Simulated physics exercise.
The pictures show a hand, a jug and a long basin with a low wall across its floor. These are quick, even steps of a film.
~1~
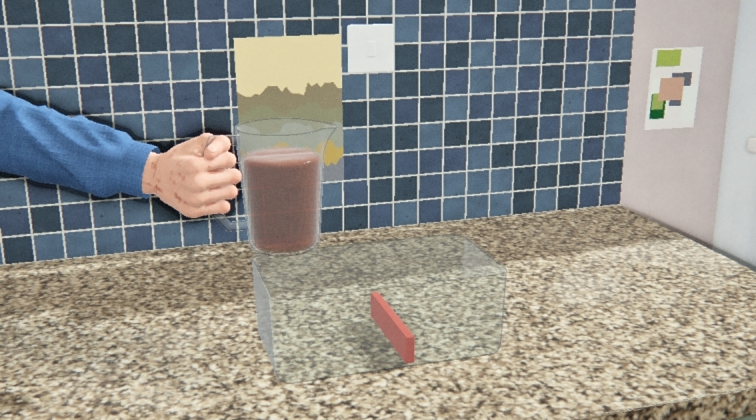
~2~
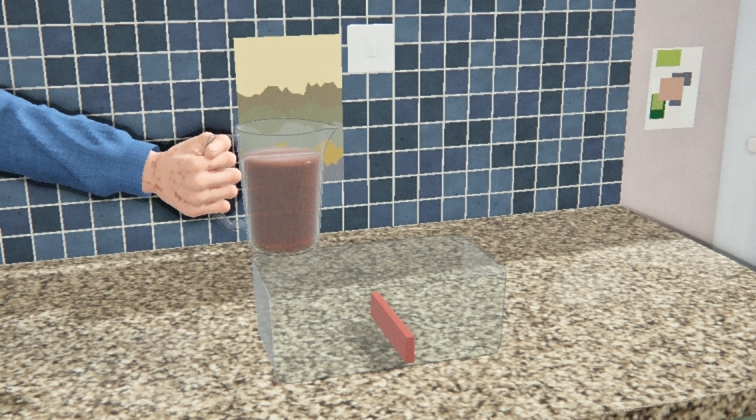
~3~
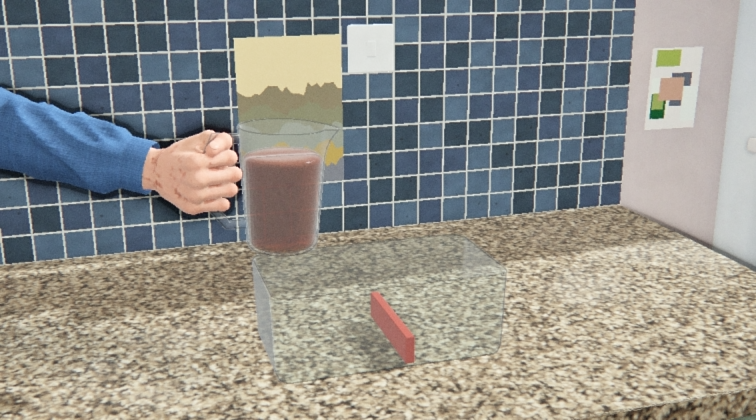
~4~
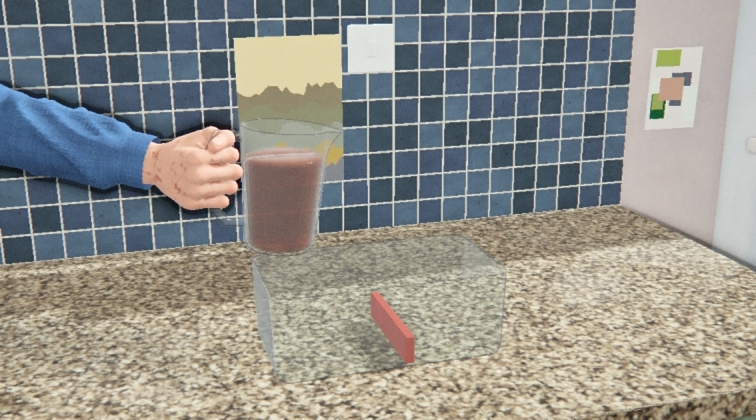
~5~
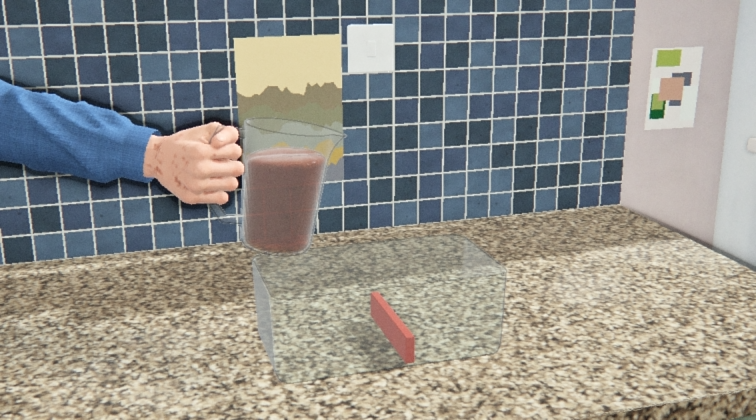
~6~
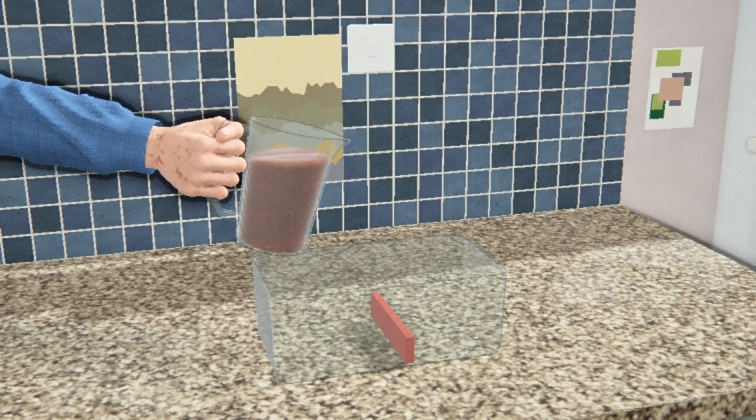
The video shows a hand holding a clear jug of reddish-brown liquid above a transparent basin with a low red wall across its floor; the jug stays nearly upright at first, then gradually tilts slightly to the right.
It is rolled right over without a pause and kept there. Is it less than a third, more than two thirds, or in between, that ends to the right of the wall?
The share right of the wall is between a third and two thirds.
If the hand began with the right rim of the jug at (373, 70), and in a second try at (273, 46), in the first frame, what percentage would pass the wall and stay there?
First some 75, then 10 per cent.
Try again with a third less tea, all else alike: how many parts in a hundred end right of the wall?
About 30 per cent.
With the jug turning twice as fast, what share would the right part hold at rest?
About 30 per cent.
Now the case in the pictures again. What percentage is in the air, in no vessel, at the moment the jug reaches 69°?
About 10 per cent.
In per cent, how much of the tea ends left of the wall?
Close to 50 per cent.
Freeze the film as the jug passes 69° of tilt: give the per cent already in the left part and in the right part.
Left: 0 %. Right: 5 %.
A moment on, the jug is tipped part way and 87 per cent is still to pour, 0 is left of the wall and 3 right of it.
Next, the jug is tipped right over and 31 per cent is still to pour, 17 is left of the wall and 39 right of it.
Then the jug is tipped right over and 1 per cent is still to pour, 48 is left of the wall and 50 right of it.
Later the jug is tipped right over and 0 per cent is still to pour, 48 is left of the wall and 51 right of it.
At rest 48 per cent lies left of the wall, 50 right of it and 1 outside.
